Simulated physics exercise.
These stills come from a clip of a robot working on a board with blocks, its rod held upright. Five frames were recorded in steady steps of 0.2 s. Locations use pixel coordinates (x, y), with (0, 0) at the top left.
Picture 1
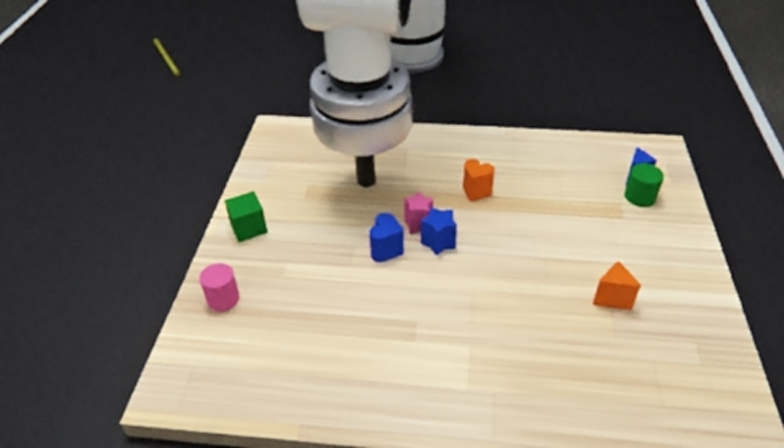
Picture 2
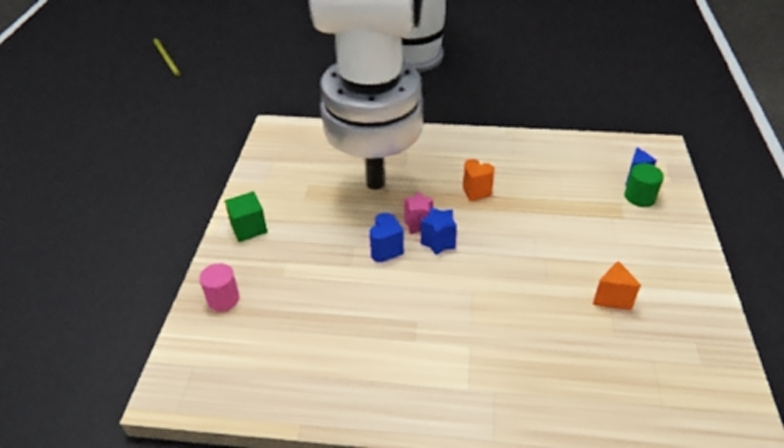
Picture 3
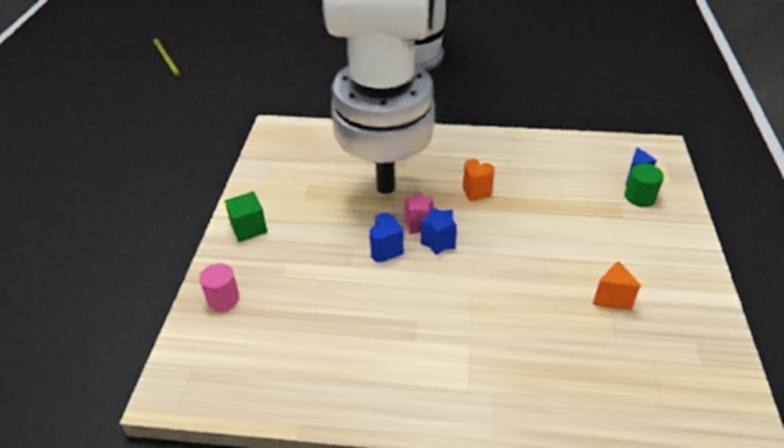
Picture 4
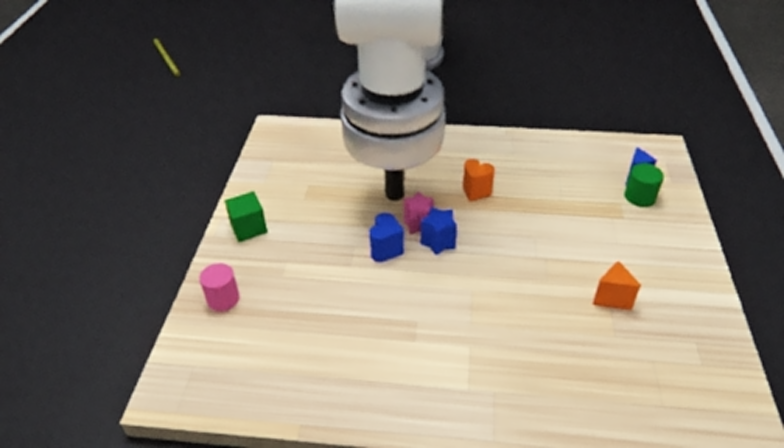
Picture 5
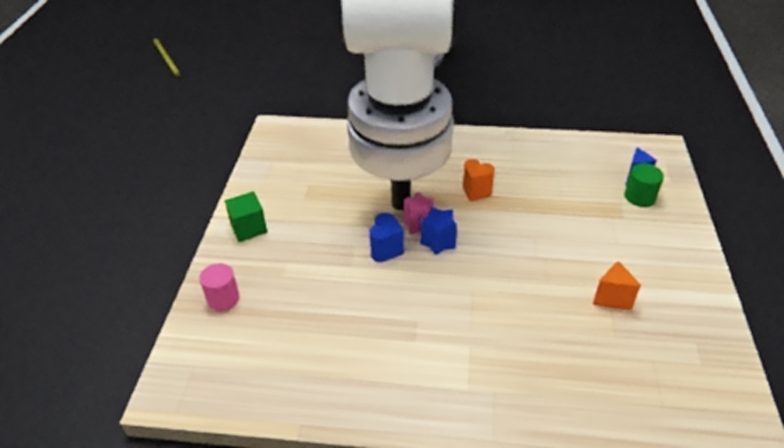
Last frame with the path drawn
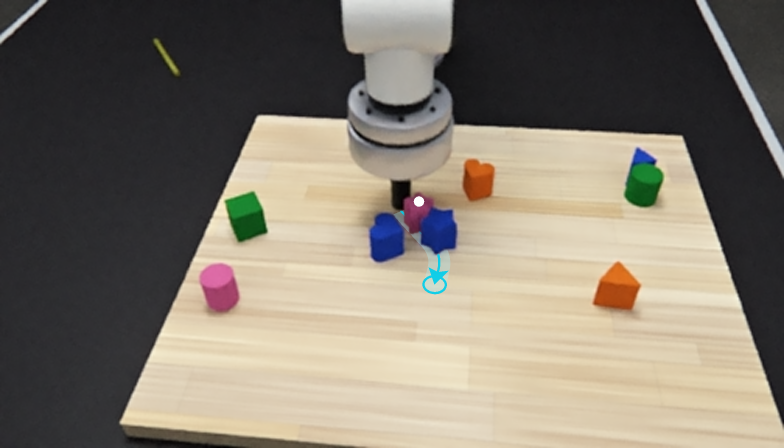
Robot arm moving its dark rod slightly right and toward the viewer, nearing a pink star-shaped block while the scattered blocks stay still.
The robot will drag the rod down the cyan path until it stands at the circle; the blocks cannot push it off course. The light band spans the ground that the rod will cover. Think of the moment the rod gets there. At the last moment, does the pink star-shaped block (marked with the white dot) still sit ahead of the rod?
Final answer: No.
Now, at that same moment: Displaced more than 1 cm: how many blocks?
There will be two blocks that move more than 1 cm.
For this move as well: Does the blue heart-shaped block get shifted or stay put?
Put simply, it stays right there.
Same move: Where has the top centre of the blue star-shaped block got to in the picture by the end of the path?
Somewhere near (492, 250).
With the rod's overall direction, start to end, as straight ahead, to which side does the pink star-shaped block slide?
Goes left.
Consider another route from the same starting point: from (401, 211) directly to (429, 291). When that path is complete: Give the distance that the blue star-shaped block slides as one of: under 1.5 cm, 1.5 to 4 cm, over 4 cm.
Middling, 1.5 to 4 cm.
Drawn move, from (401, 211) via (421, 232) and (439, 256), ending at (435, 285); the dot is on the pink star-shaped block.
On the path given first. One third of the way, rod (421, 225); pink star-shaped block (436, 220); blue star-shaped block (460, 230).
Two thirds of the way, rod (439, 249); pink star-shaped block (459, 241), turned 20° anticlockwise; blue star-shaped block (487, 248), turned 25° anticlockwise.
At the end, rod (435, 278); blue heart-shaped block still; pink star-shaped block (462, 252), turned 55° anticlockwise; blue star-shaped block (492, 250), turned 35° anticlockwise.
